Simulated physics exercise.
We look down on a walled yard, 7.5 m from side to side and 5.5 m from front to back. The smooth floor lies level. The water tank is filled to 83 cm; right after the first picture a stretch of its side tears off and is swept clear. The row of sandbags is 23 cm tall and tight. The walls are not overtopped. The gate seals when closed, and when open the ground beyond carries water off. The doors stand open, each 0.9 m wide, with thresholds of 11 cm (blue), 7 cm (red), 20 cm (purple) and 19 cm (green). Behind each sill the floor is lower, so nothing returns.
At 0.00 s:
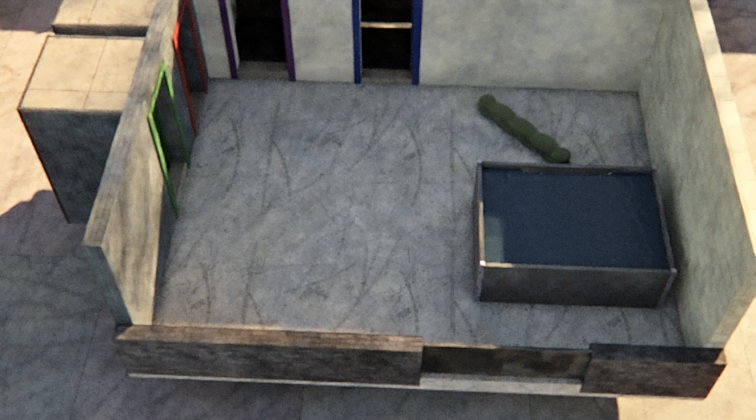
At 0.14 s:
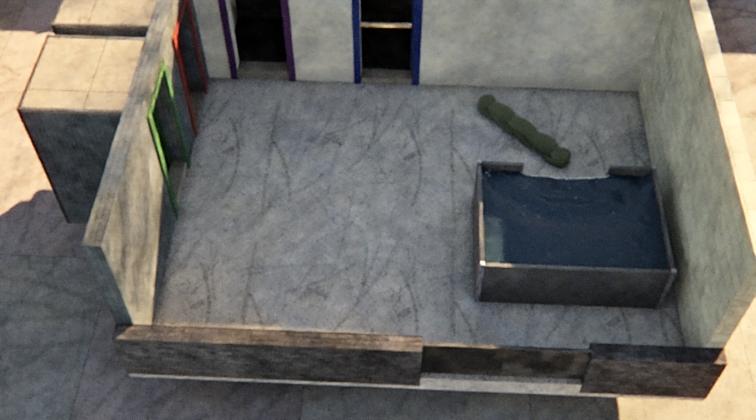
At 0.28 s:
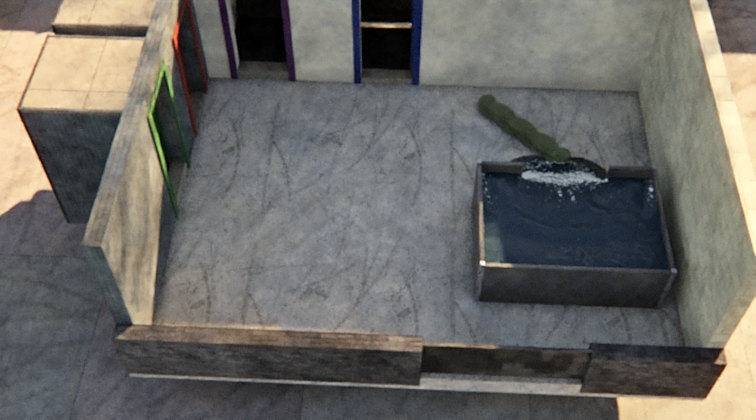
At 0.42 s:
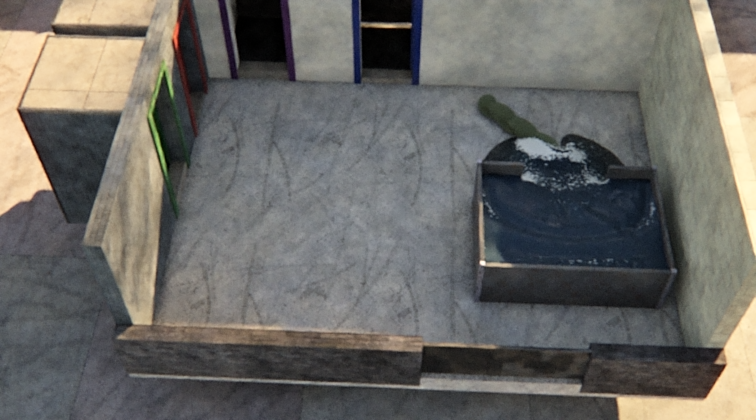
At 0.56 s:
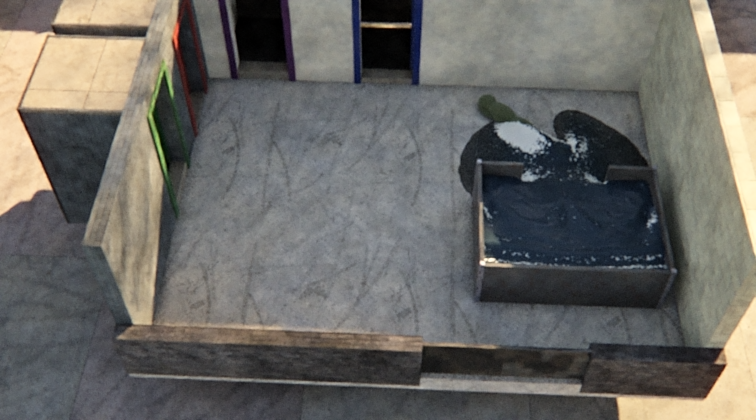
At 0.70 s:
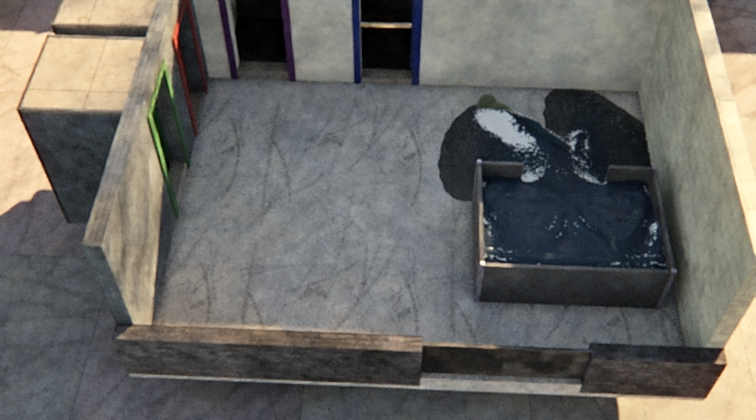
Water pours through a gap in the tank's far side and spreads across the floor.
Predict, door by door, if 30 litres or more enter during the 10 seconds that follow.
The water let in: At the blue door it passes the limit; at the red door it exceeds the limit; at the purple door it does not reach the limit; at the green door it stays under the limit.
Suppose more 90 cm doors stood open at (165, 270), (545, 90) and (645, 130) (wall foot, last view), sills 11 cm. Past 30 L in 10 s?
In that order: Not over, over, past it.
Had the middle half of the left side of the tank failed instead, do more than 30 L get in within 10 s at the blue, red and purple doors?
Against that limit: Blue not over, red over, purple under.
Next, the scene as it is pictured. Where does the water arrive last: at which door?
The green one.
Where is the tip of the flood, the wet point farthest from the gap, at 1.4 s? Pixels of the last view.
Around (341, 85).
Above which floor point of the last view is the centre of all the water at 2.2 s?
Around (534, 186).
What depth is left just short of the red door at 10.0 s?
About 12.0 cm.
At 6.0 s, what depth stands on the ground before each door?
In cm: Blue 11, red 21, purple 10, green 14.
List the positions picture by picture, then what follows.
In the first frame, the water tank at (571, 218) is whole and still, 83 cm deep.
In the second frame, the front is at a hidden place, 0.7 m from the gap on the water tank's far side; 0.4 m2 of floor is under water; 83 cm left at the back of the water tank.
In the third frame, water pours out on the water tank's far side and has run 1.0 m, to (591, 166); typically 16 cm deep outside, 83 cm at the water tank's back.
In the fourth frame, water pours out on the water tank's far side and has run 1.5 m, to (577, 138); typically 12 cm deep outside, 78 cm at the water tank's back.
In the fifth frame, the front is at (577, 115), 2.0 m from the gap on the water tank's far side; 3.9 m2 of floor is under water; 70 cm left at the back of the water tank.
In the sixth frame, the front is at (581, 90), 2.6 m from the gap on the water tank's far side; 6.0 m2 of floor is under water; 71 cm left at the back of the water tank.
After 1.4 s water covers 25 % of the floor and is deepest (54 cm) near (630, 95); blue door 19 cm at the sill, 1 L in, red door not reached, purple door not reached, green door not reached.
After 2.2 s water covers 35 % of the floor and is deepest (40 cm) near (626, 132); blue door 20 cm at the sill, 24 L in, red door not reached, purple door 9 cm at the sill, 0 L in, green door not reached.
After 3.5 s water covers 45 % of the floor and is deepest (32 cm) near (554, 170); blue door 14 cm at the sill, 51 L in, red door 28 cm at the sill, 131 L in, purple door 9 cm at the sill, 0 L in, green door 4 cm at the sill, 0 L in.
After 6.0 s water covers 70 % of the floor and is deepest (24 cm) near (518, 121); blue door 11 cm at the sill, 59 L in, red door 21 cm at the sill, 400 L in, purple door 10 cm at the sill, 0 L in, green door 14 cm at the sill, 0 L in.
After 10.0 s water covers 95 % of the floor and is deepest (15 cm) near (146, 351); blue door 7 cm at the sill, 60 L in, red door 12 cm at the sill, 548 L in, purple door 13 cm at the sill, 0 L in, green door 8 cm at the sill, 0 L in.
